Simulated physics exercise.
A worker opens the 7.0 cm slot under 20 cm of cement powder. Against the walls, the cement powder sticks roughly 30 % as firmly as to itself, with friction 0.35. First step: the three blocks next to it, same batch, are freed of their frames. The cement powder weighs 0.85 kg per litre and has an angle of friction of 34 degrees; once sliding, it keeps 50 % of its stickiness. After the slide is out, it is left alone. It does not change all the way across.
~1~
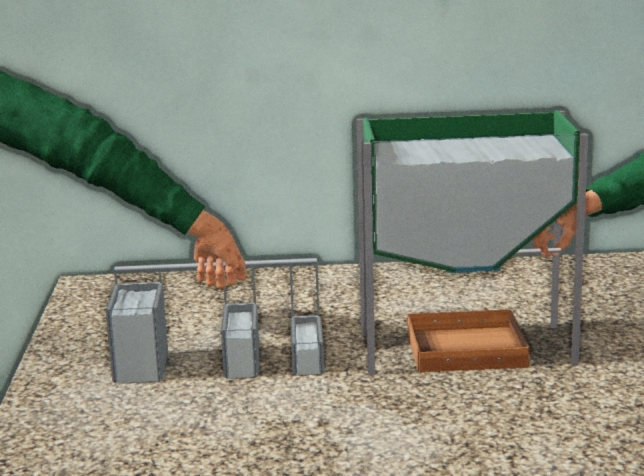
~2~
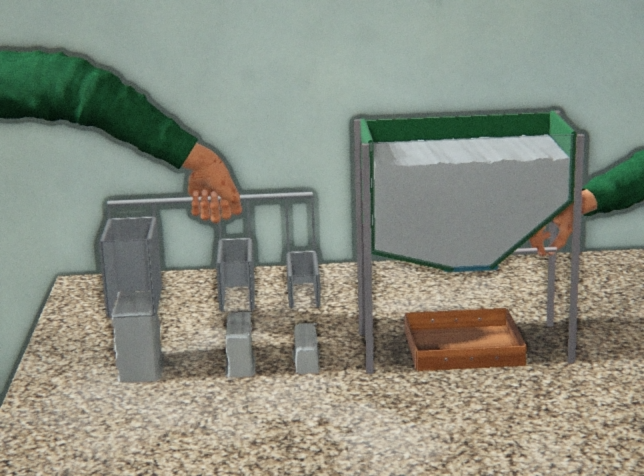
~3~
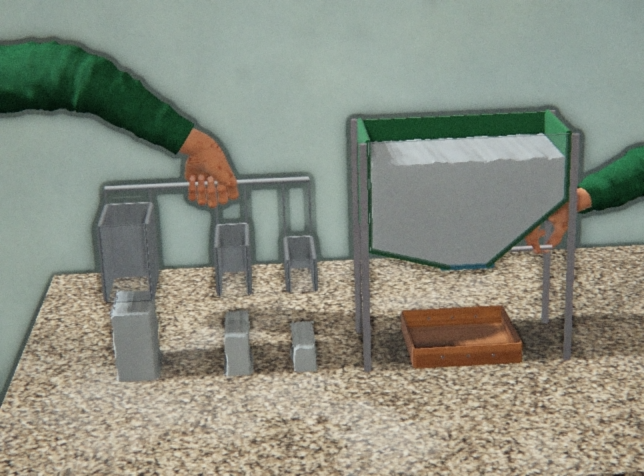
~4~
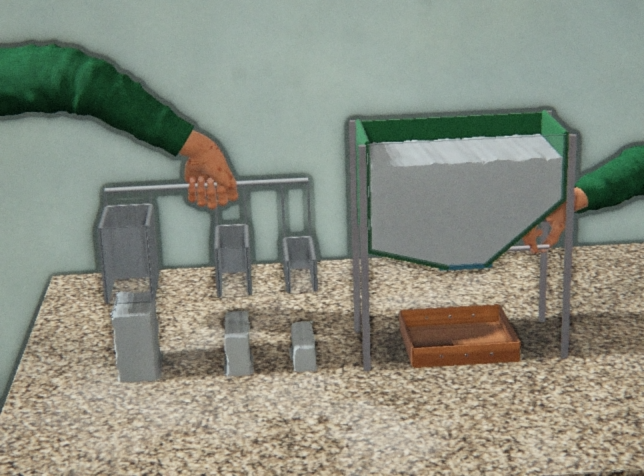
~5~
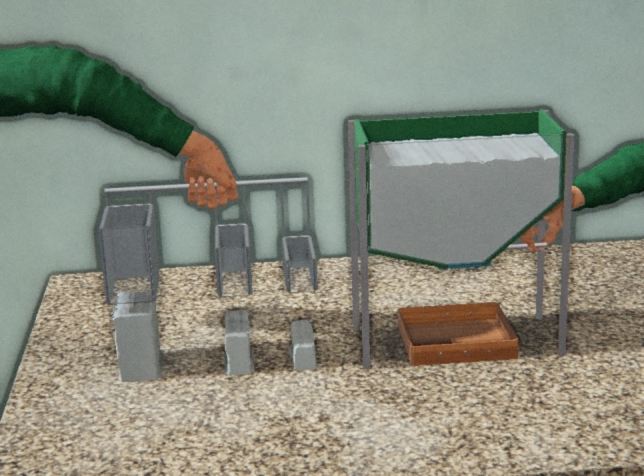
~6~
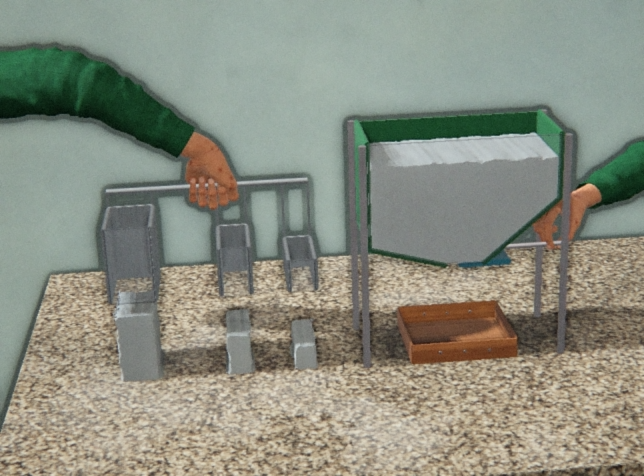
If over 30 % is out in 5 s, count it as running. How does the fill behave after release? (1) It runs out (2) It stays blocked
Answer: 2.
Last picture + 0.35 s, 0 % has run out.
Last picture + 0.77 s, 0 % has run out.
Last picture + 1.18 s, 0 % has run out.
Last picture + 1.60 s, 0 % has run out.
Last picture + 4.90 s, 0 % has run out.
